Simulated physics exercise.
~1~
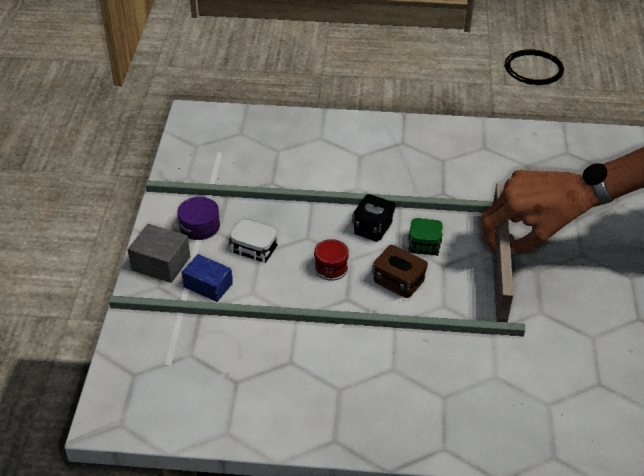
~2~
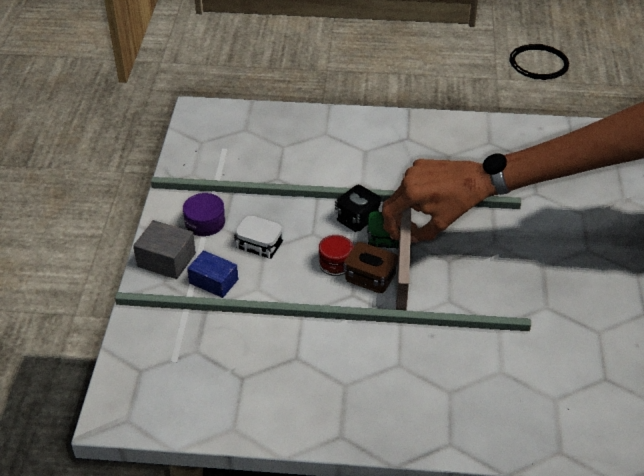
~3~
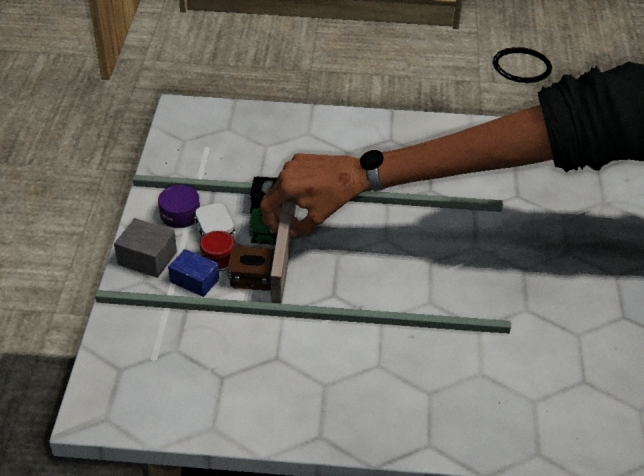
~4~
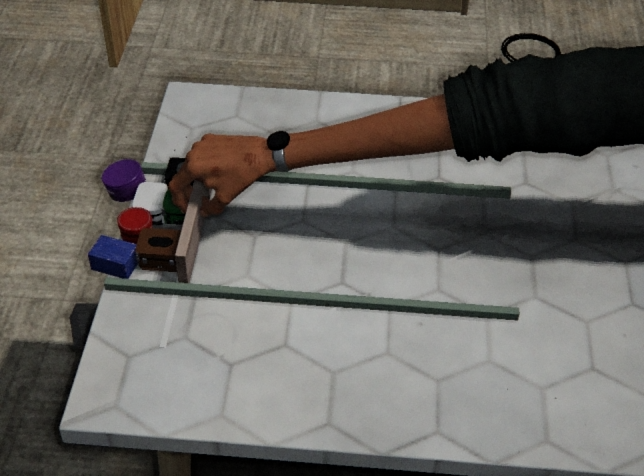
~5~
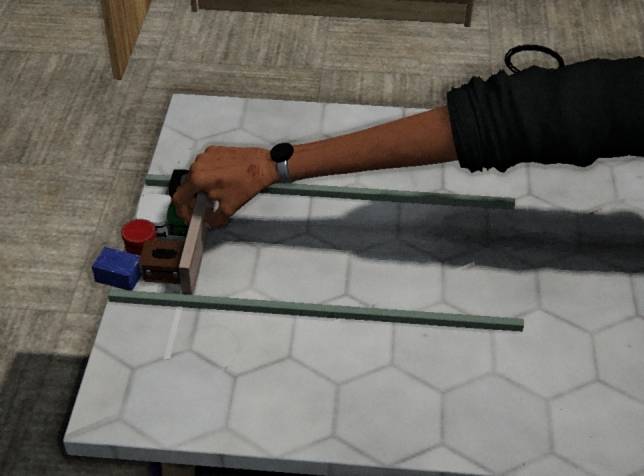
A hand slid an upright board leftward between two green strips, bunching up small cases, tubs and blocks and shoving them to the table's left edge, where the grey block and then the purple tub dropped off while the blue block jutted over.
